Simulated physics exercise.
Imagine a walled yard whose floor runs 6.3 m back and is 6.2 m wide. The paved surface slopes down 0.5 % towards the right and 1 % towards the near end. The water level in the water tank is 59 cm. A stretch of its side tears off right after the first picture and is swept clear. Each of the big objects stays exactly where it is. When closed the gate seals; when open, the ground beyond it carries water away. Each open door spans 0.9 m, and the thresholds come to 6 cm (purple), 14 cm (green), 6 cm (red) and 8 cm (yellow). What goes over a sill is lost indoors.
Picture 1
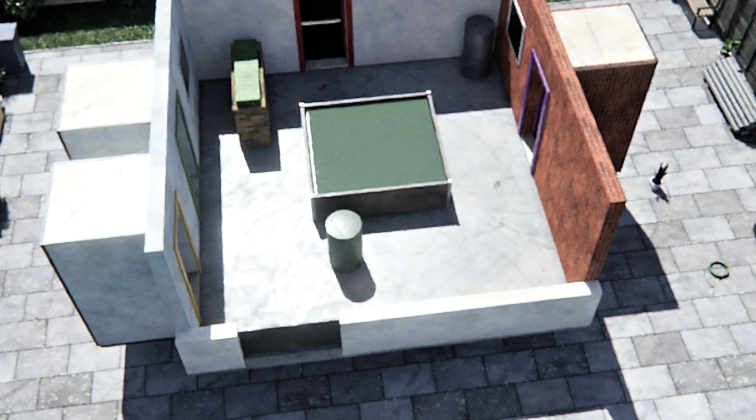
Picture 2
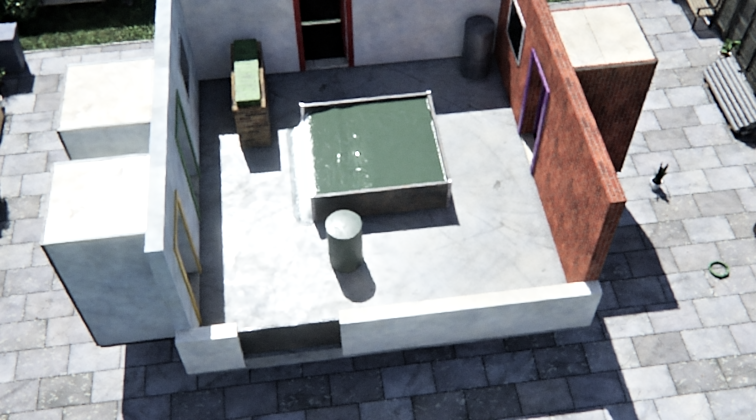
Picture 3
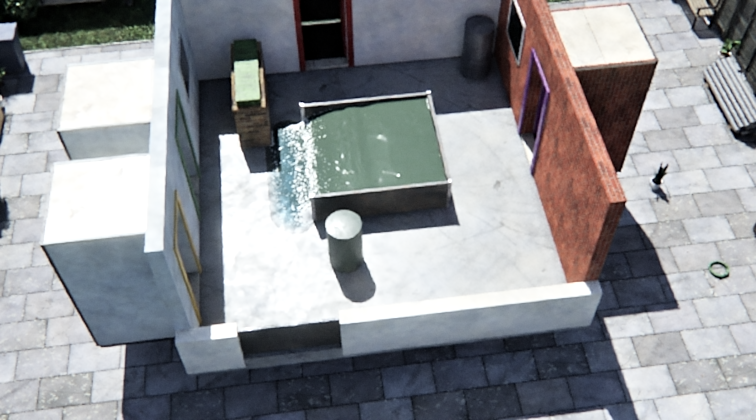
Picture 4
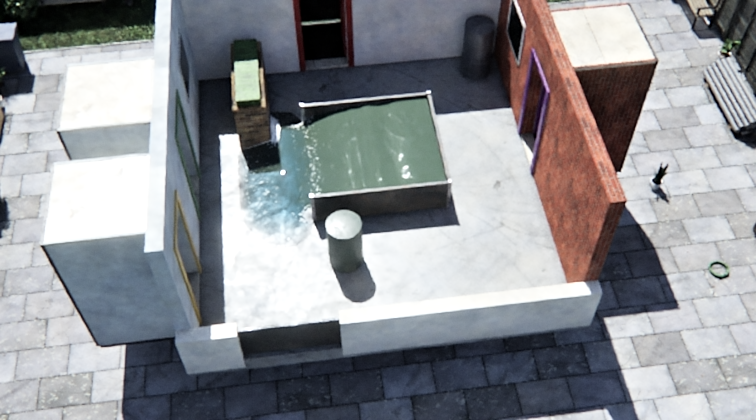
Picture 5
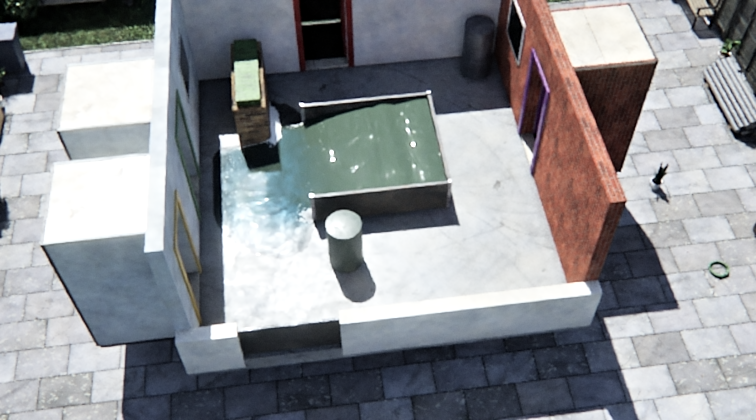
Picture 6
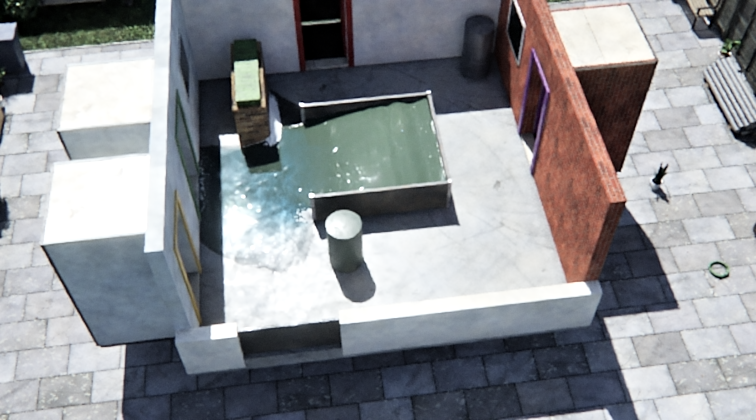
Water pours from the open left side of a square tank of dark green water in a walled, roofless yard seen from high above. A grey cylinder stands before it, a brick block with a green top to its left, and a red-brown wall with a purple-framed doorway at right. The foaming water spreads left across the pale floor, around the block, while the camera stays still.
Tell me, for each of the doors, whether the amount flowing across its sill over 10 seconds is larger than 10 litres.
For 10 seconds: The purple door, larger; the green door, larger; the red door, larger; the yellow door, larger.
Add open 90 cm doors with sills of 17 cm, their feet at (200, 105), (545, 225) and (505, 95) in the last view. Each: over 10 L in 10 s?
Note, doorways in listed order: Goes beyond, stays short, stays short.
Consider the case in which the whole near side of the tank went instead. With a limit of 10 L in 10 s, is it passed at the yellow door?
Then the yellow door ends up out of bounds.
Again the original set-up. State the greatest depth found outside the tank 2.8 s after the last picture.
About 32 cm.
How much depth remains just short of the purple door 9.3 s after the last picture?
About 12.0 cm.
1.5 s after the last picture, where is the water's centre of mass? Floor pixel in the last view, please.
At roughly (299, 176).
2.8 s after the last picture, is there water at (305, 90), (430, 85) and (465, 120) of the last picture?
First spot submerged, second submerged, third not yet wet.
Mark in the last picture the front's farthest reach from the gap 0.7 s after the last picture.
About (201, 313) in the last view.
Then, 0.7 s after the last picture water covers 30 % of the floor and is deepest (40 cm) near (200, 203); purple door not reached, green door 39 cm at the sill, 83 L in, red door 5 cm at the sill, 0 L in, yellow door 9 cm at the sill, 0 L in.
Then, 1.5 s after the last picture water covers 35 % of the floor and is deepest (38 cm) near (200, 211); purple door not reached, green door 37 cm at the sill, 221 L in, red door 11 cm at the sill, 4 L in, yellow door 15 cm at the sill, 6 L in.
Then, 2.8 s after the last picture water covers 55 % of the floor and is deepest (32 cm) near (201, 351); purple door not reached, green door 24 cm at the sill, 354 L in, red door 10 cm at the sill, 19 L in, yellow door 12 cm at the sill, 27 L in.
Then, 5.3 s after the last picture water covers 90 % of the floor and is deepest (18 cm) near (558, 309); purple door 4 cm at the sill, 0 L in, green door 11 cm at the sill, 379 L in, red door 5 cm at the sill, 28 L in, yellow door 12 cm at the sill, 57 L in.
Then, 9.3 s after the last picture water covers 100 % of the floor and is deepest (16 cm) near (526, 313); purple door 12 cm at the sill, 41 L in, green door 3 cm at the sill, 380 L in, red door 3 cm at the sill, 28 L in, yellow door 9 cm at the sill, 92 L in.
